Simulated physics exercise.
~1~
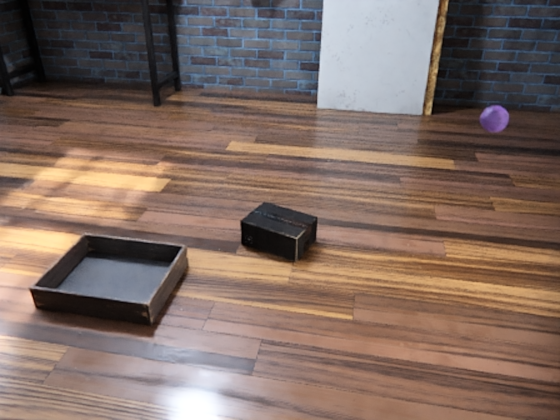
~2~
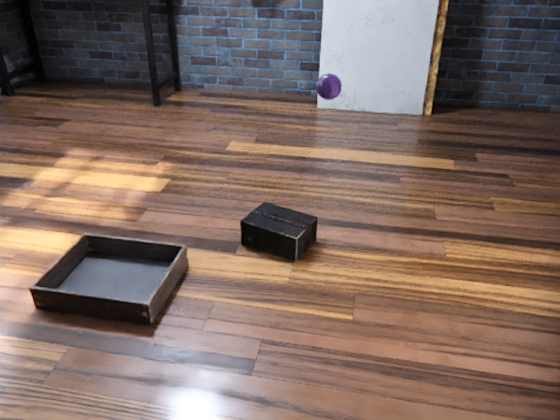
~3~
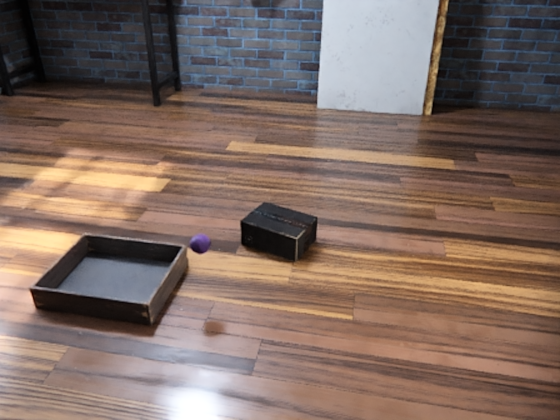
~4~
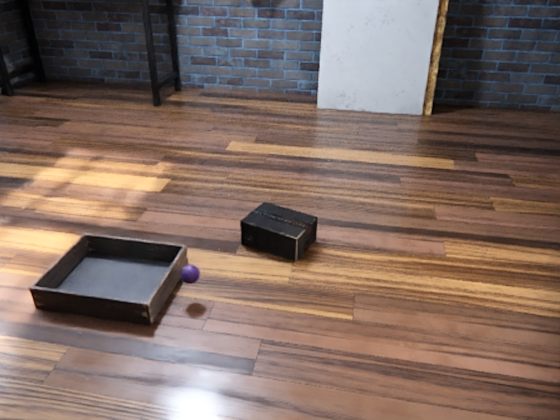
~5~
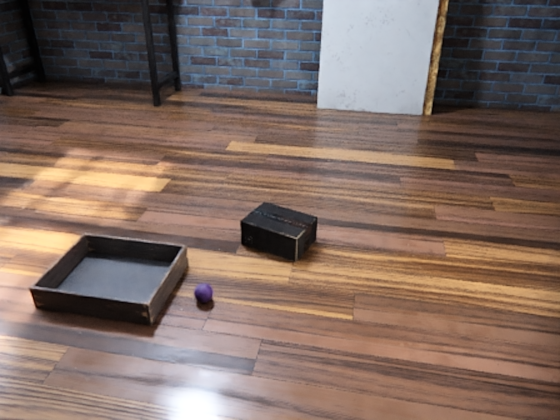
A purple ball flies left past a black parcel and lands outside the empty box.
